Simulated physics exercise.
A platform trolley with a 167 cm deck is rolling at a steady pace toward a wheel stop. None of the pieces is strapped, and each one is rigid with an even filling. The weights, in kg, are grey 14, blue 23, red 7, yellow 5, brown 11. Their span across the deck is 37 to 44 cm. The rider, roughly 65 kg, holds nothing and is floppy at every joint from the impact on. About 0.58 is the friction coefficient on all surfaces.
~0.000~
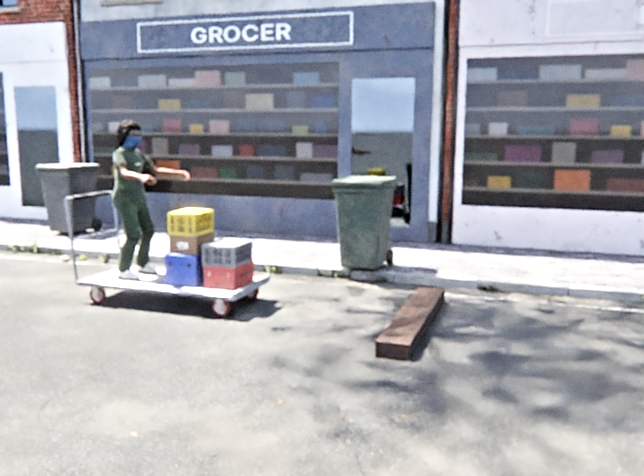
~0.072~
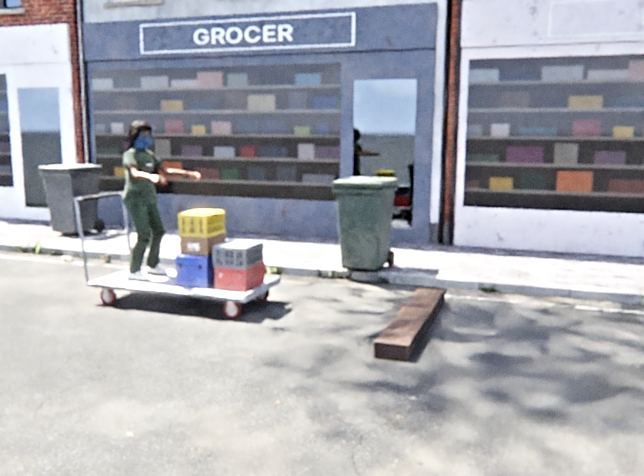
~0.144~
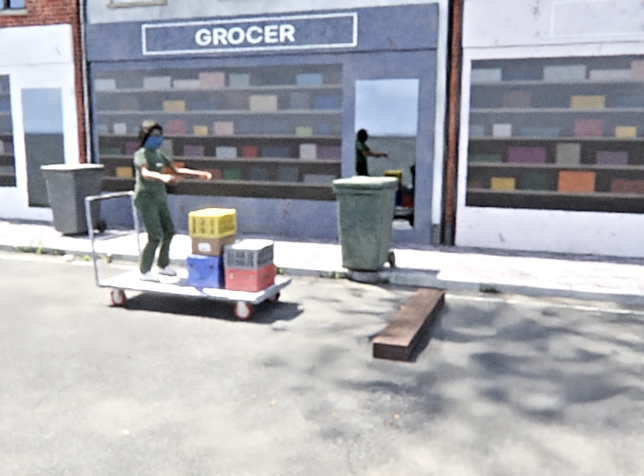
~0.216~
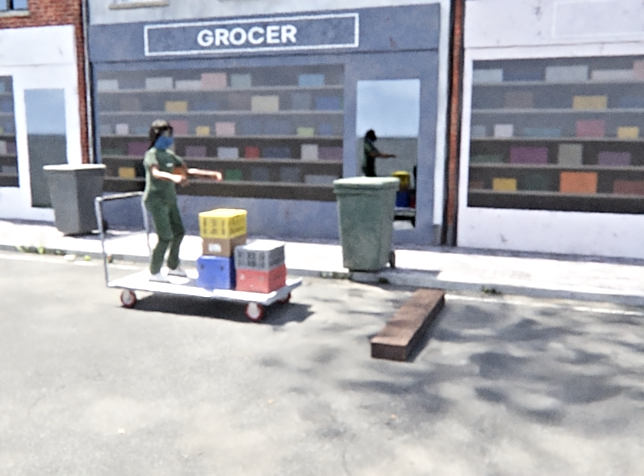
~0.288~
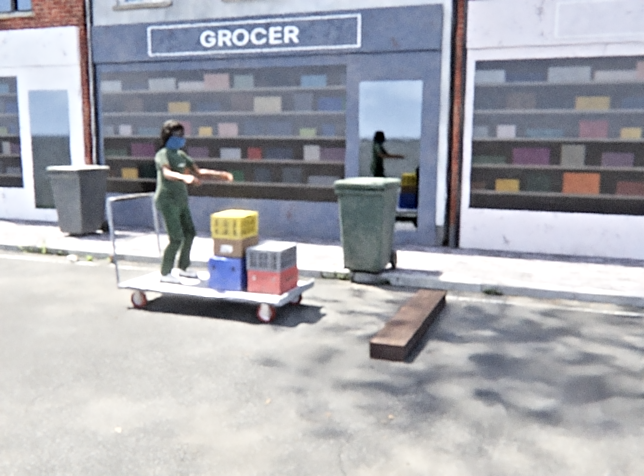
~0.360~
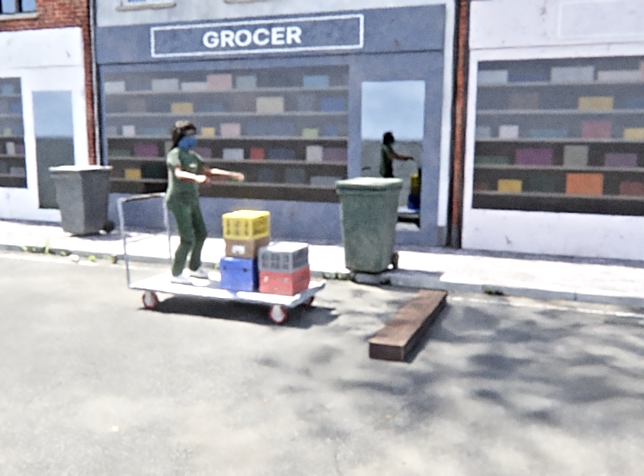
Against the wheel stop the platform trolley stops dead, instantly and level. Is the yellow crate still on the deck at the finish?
No.
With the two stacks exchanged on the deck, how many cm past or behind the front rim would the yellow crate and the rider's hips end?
In that case the yellow one ends 90 cm past the front rim, while the hips stay 80 cm behind it.
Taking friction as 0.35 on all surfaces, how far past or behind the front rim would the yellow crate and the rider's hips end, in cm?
Yellow 80 past, hips 80 behind.
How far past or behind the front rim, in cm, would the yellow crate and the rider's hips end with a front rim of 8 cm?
The yellow item would end 20 cm past the front rim, while the hips end 110 cm behind it.
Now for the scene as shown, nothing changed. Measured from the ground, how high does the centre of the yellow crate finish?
20 cm.
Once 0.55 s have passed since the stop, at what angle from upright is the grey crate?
Around 100° from upright.
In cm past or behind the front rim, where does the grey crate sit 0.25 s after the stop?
Its centre is around 0 cm past the front rim.
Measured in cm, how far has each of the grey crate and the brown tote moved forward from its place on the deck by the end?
About: Grey 85, brown 40.
After 0.92 s the deck stops.
After 1.17 s the yellow crate is 37 cm behind the rim, tilted 5°, near (369, 233) in the last picture's view.
After 1.47 s the yellow crate is 18 cm behind the rim, tilted 25°, near (390, 239) in the last picture's view.
After 1.92 s the yellow crate is 21 cm past the rim, tilted 20°, near (434, 305) in the last picture's view.
Final state at 3.7 s, past the rim, grey crate and yellow crate; behind it, blue toolbox, red toolbox, brown tote and the rider's hips.
